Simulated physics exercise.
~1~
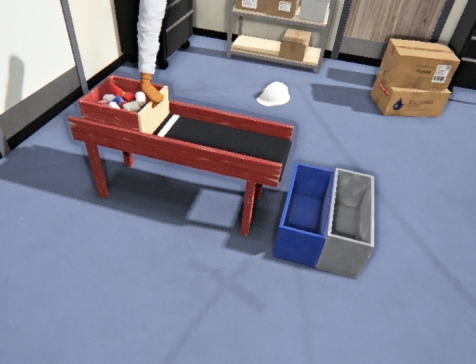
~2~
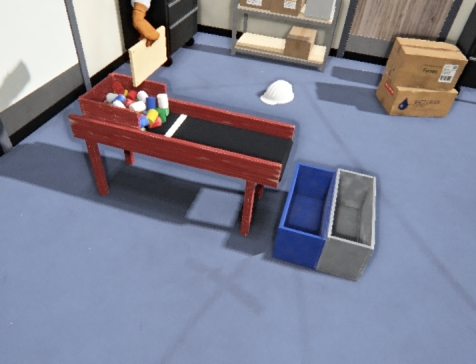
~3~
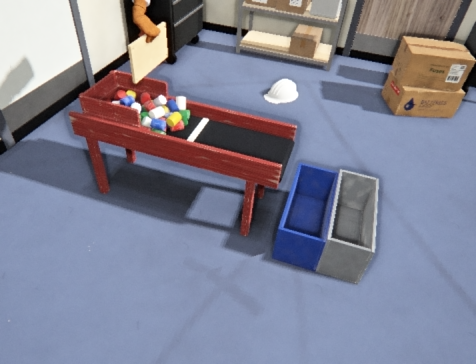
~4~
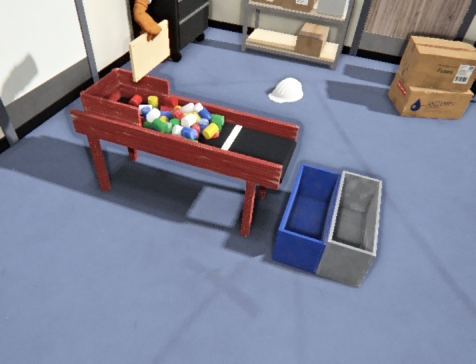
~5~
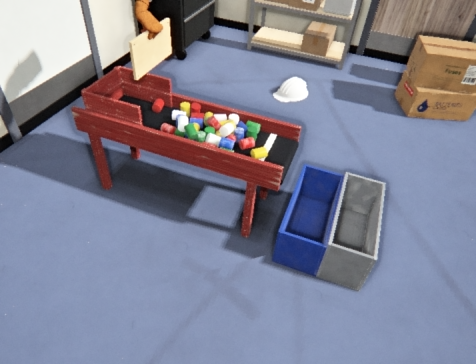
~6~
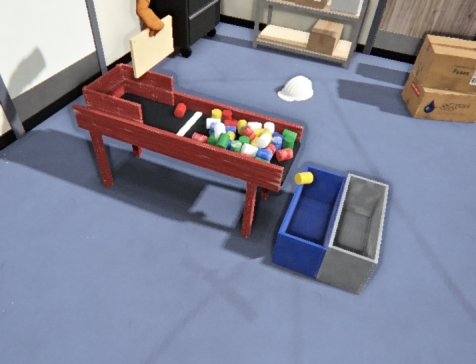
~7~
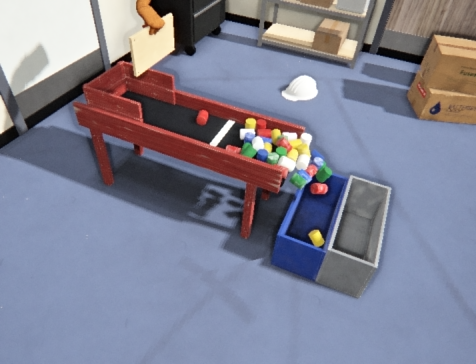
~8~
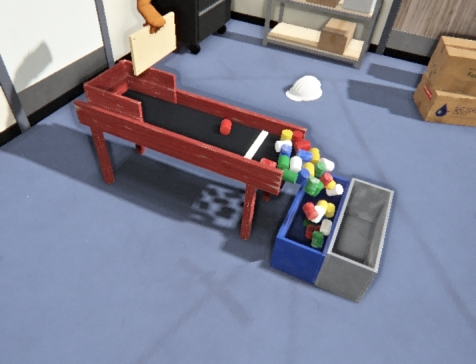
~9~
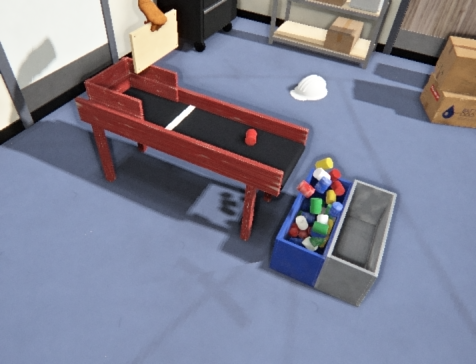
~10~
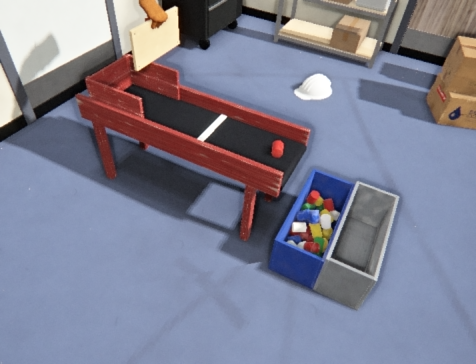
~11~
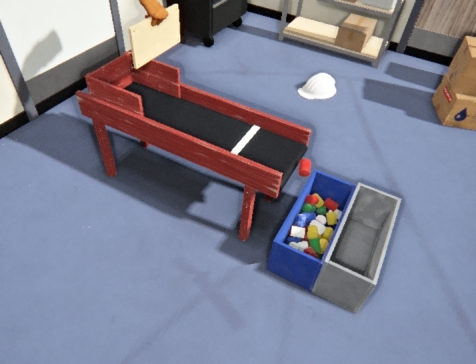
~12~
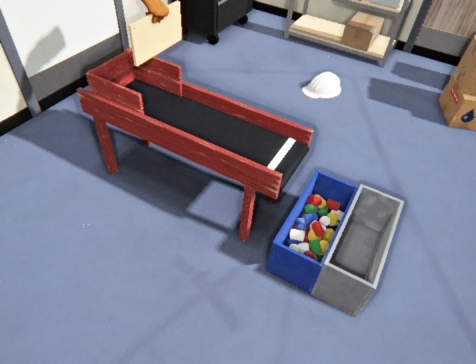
At first, a gloved hand holds a pale board in a red pen heaped with small colourful jars at the left end of a black belt. The hand lifts the board clear, and the belt carries the jumbled load to the right, its white stripe moving along. The jars reach the far end and spill over in a tumbling cluster into the blue tub, leaving one red jar trailing behind on the belt. That straggler rides alone to the edge and drops off too. Finally the belt is bare, the blue tub holds the colourful pile, and the grey tote beside it stays empty.
